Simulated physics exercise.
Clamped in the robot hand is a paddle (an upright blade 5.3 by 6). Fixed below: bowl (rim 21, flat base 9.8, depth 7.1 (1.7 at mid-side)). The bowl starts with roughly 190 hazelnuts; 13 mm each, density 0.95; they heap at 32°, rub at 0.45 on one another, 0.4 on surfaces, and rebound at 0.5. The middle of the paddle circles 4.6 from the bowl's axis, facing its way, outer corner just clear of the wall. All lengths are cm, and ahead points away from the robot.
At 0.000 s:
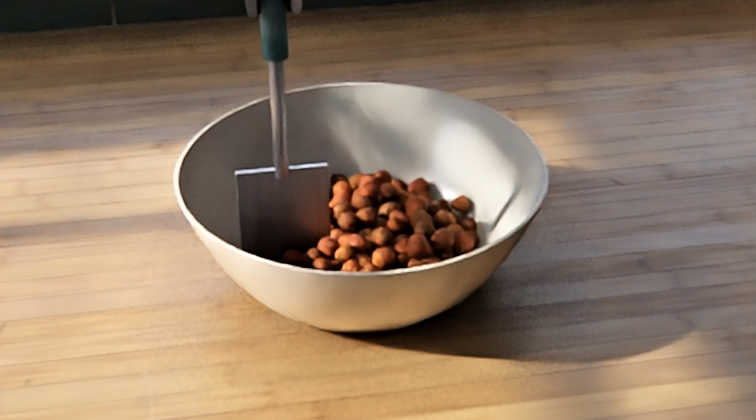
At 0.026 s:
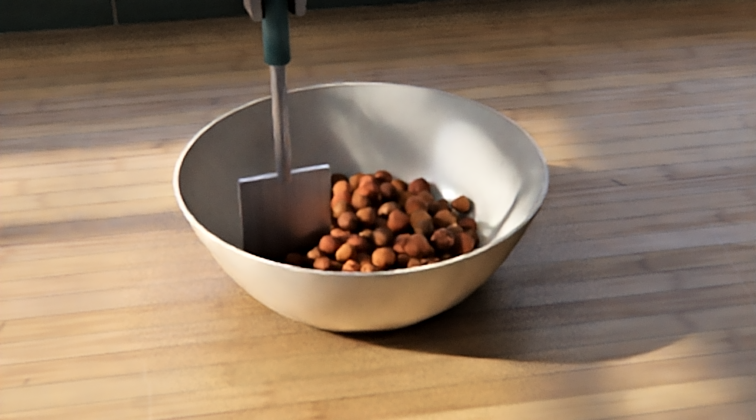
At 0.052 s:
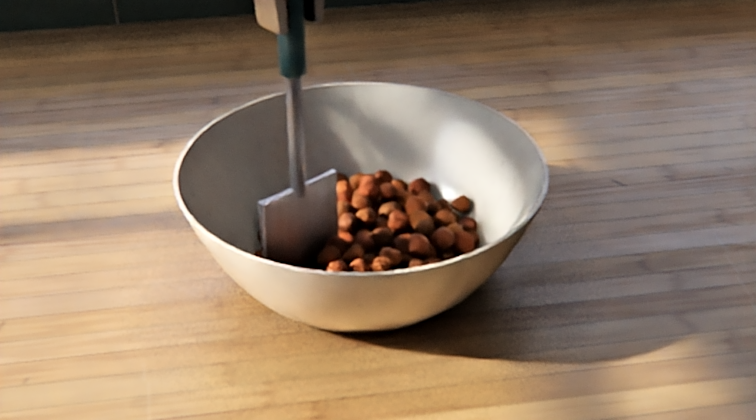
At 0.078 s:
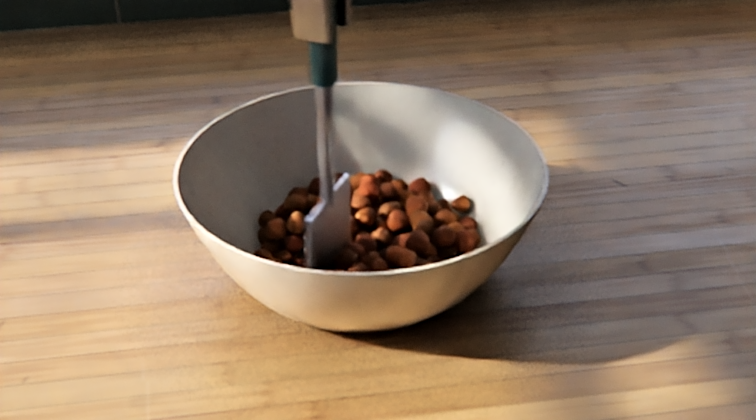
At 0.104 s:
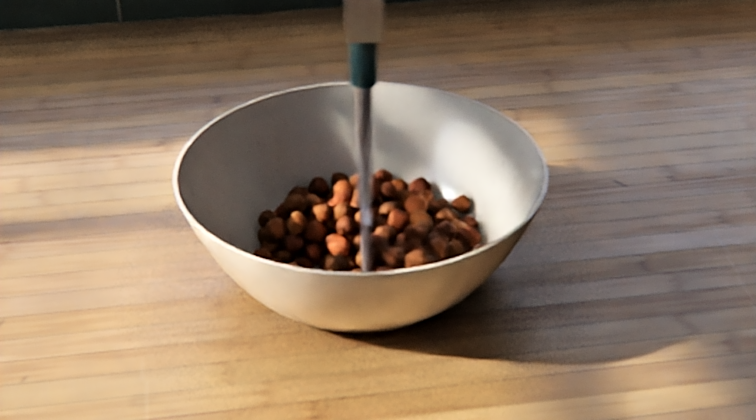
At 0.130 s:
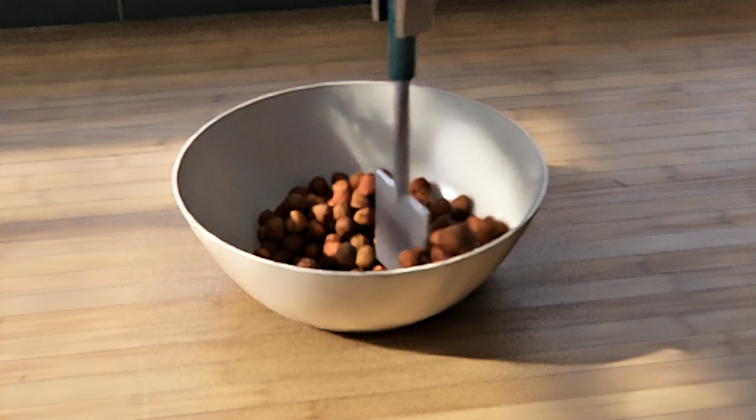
A metal paddle with a green neck swept from left to right through a pale bowl of brown nuts on a wooden surface, turning as it moved and shifting some of them rightward.
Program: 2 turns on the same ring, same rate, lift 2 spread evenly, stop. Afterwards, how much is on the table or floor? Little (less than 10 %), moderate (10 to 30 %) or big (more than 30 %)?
Answer: Moderate; 10 to 30 % of the hazelnuts finish on the table or floor.
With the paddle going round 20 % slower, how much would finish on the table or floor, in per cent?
It would be near 5 per cent.
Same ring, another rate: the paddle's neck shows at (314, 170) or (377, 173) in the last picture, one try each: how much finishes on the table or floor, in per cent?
About 0 and 10 per cent.
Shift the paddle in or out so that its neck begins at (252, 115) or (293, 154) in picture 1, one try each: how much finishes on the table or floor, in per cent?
About 0 and 15 per cent.
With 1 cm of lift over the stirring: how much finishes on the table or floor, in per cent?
About 30 per cent.
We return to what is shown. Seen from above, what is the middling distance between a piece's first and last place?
About 9 cm.
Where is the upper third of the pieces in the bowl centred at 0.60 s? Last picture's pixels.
Near (372, 269).
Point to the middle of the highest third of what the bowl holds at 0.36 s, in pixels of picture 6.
At about (241, 168).
After 0.36 s, 346° round, highest piece 11 above the table; 167 in the bowl, 6 on the table or floor, 16 in flight or on the tool.
After 0.60 s, 222° round, highest piece 8 above the table; 159 in the bowl, 28 on the table or floor, 2 in flight or on the tool.
After 0.91 s, 0° round, highest piece 4 above the table; 159 in the bowl, 30 on the table or floor.
After 1.61 s, 0° round, highest piece 4 above the table; 159 in the bowl, 30 on the table or floor.
In the end, 159 in the bowl, 30 on the table or floor. That is 16 % on the table or floor.
